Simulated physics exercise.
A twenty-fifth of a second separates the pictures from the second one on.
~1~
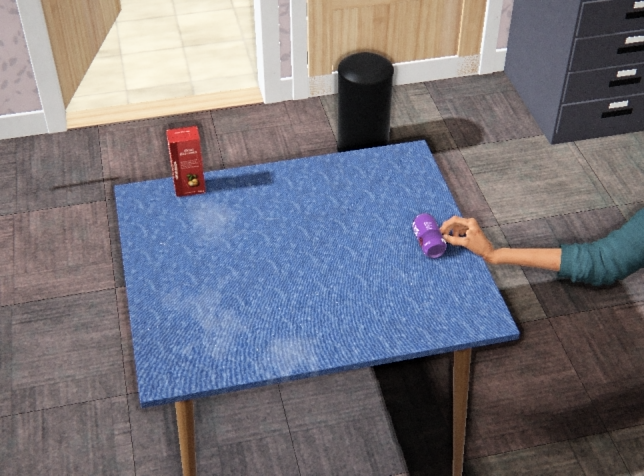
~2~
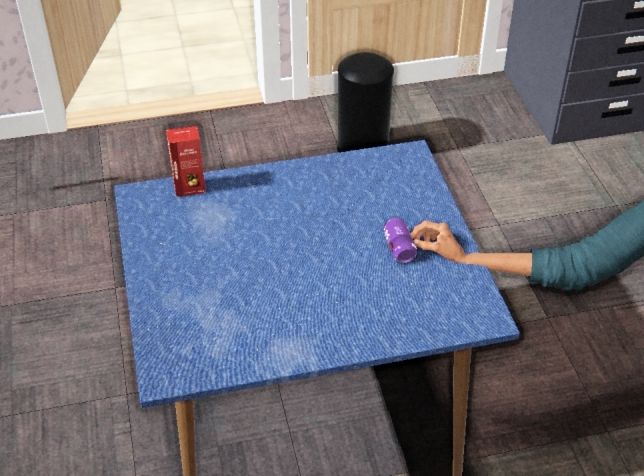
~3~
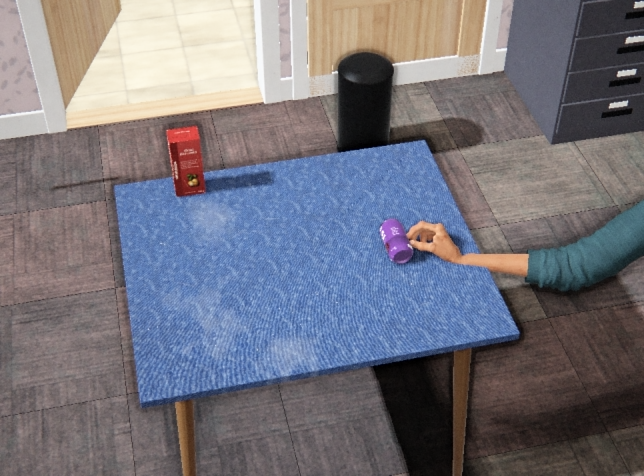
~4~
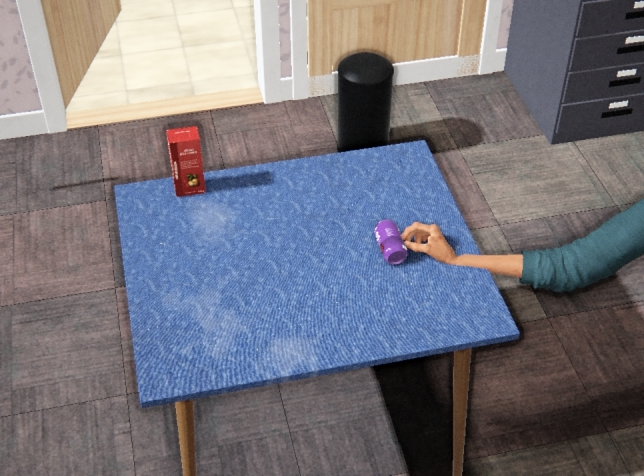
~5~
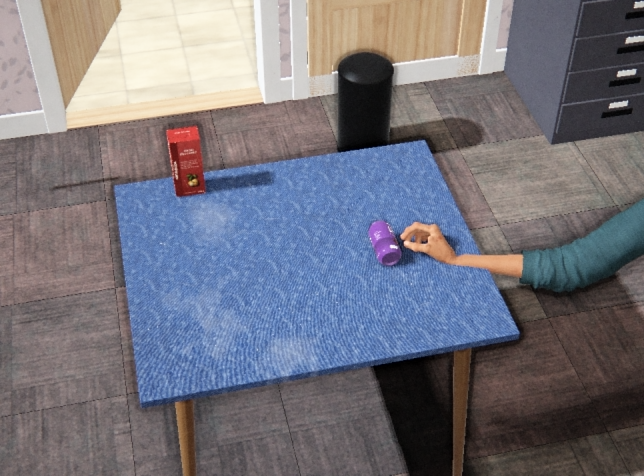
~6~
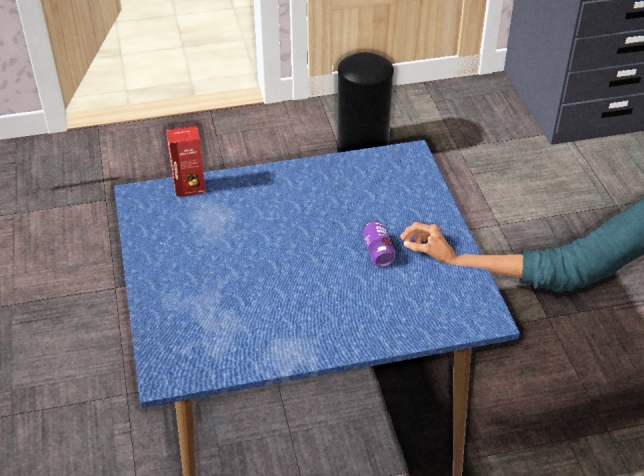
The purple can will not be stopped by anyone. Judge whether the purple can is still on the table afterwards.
See, the table still has it at the end.
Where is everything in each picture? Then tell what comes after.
The first picture shows under the hand; purple can (429, 236).
The second picture shows under the hand; purple can (400, 241).
The third picture shows under the hand; purple can (396, 241).
The fourth picture shows purple can (391, 242).
The fifth picture shows purple can (385, 243) displaced a little.
The sixth picture shows purple can (379, 244) displaced a little.
Then, 0.10 s past the last view, purple can displaced about its own width near (365, 247).
Then, 0.30 s past the last view, purple can displaced well along near (340, 250).
Then, 0.50 s past the last view, purple can displaced well along near (321, 254).
Then, 0.80 s past the last view, purple can displaced well along near (301, 257).
Finally, moved from the start, purple can. Final places as the last picture's camera would see them, purple can near (293, 258).
